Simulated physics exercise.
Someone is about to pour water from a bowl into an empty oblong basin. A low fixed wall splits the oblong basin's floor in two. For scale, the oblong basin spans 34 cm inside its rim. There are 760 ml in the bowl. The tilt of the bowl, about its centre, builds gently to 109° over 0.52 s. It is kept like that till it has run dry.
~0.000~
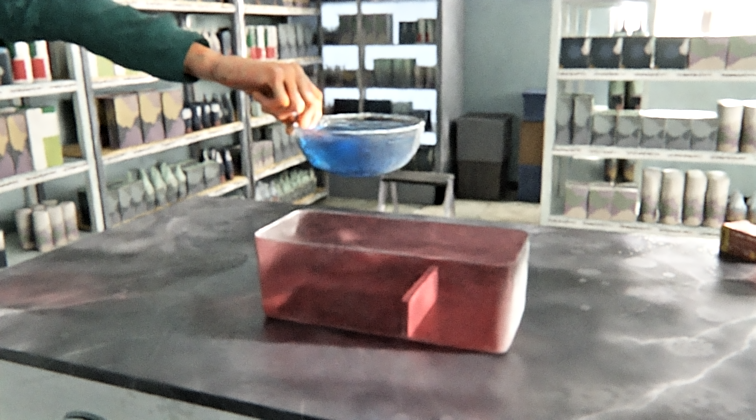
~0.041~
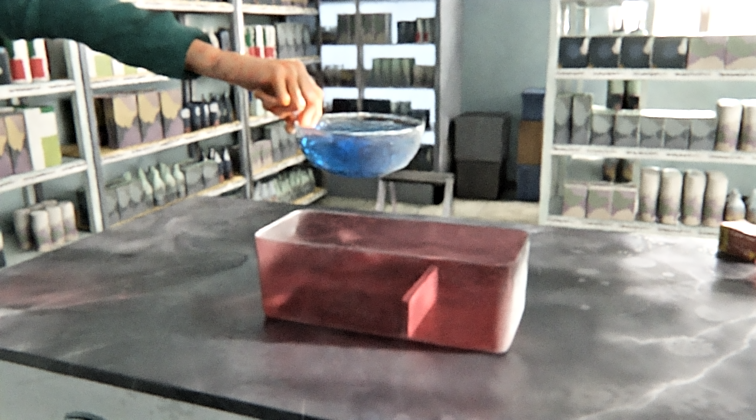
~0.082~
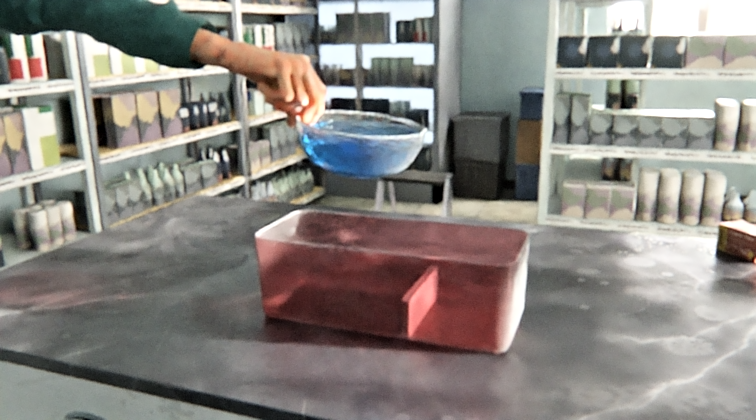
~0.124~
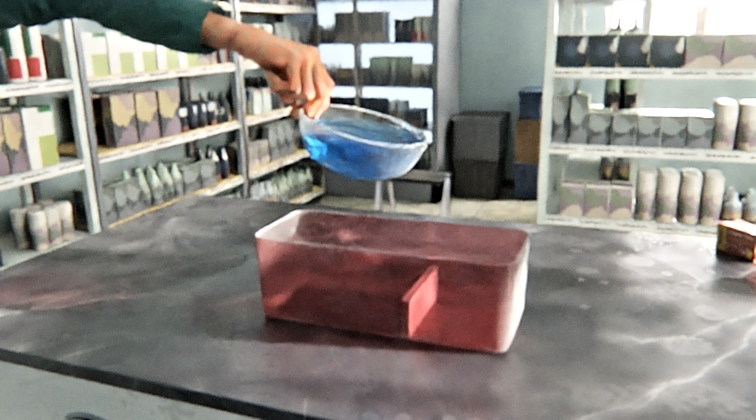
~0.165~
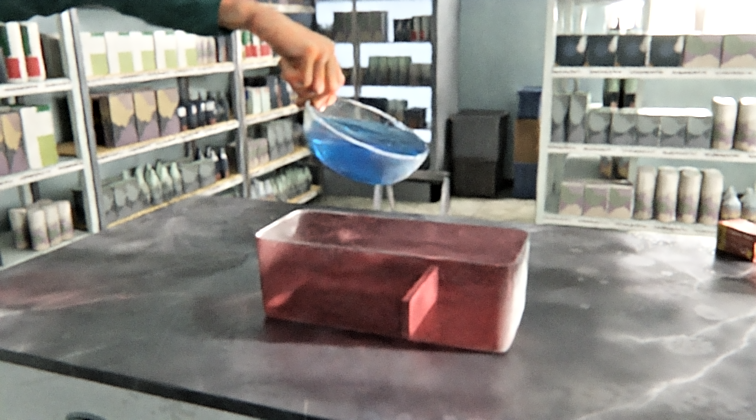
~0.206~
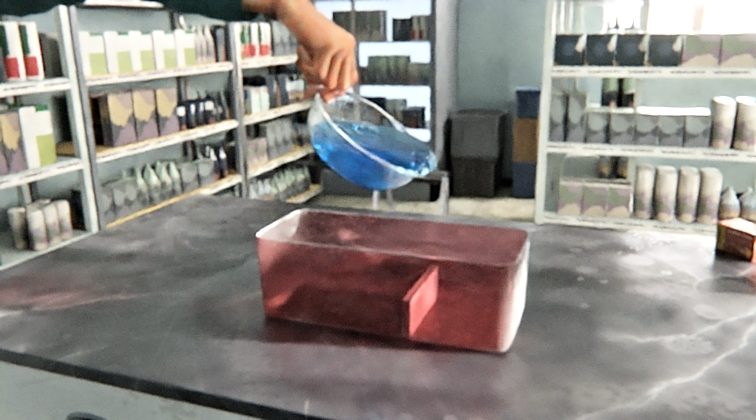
In a shop, a hand tilts a bowl of blue water rightward above a red basin.
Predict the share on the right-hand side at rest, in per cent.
Roughly 64 per cent is past the wall.
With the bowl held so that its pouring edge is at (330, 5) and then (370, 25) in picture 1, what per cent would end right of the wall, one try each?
In turn about 10 and 40 per cent.
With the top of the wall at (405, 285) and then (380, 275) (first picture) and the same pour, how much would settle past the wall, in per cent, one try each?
In turn about 60 and 80 per cent.
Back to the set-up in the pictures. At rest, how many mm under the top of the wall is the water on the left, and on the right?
Some 42 mm on the left and 18 mm on the right.
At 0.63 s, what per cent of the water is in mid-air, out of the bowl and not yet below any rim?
Near 28 in a hundred.
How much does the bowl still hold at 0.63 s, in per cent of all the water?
About 0 per cent.
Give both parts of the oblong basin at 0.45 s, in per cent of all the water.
Left about 10, right about 70.
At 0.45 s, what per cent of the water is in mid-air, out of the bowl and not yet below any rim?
About 18 per cent.
After 0.45 s the tilt is 104° and 3 per cent is still to pour, 9 is left of the wall and 71 right of it.
After 0.63 s the tilt is 109° and 0 per cent is still to pour, 18 is left of the wall and 51 right of it.
After 0.82 s the tilt is 109° and 1 per cent is still to pour, 21 is left of the wall and 69 right of it.
After 1.02 s the tilt is 109° and 0 per cent is still to pour, 26 is left of the wall and 65 right of it.
In the end 27 per cent lies left of the wall, 64 right of it and 8 outside.
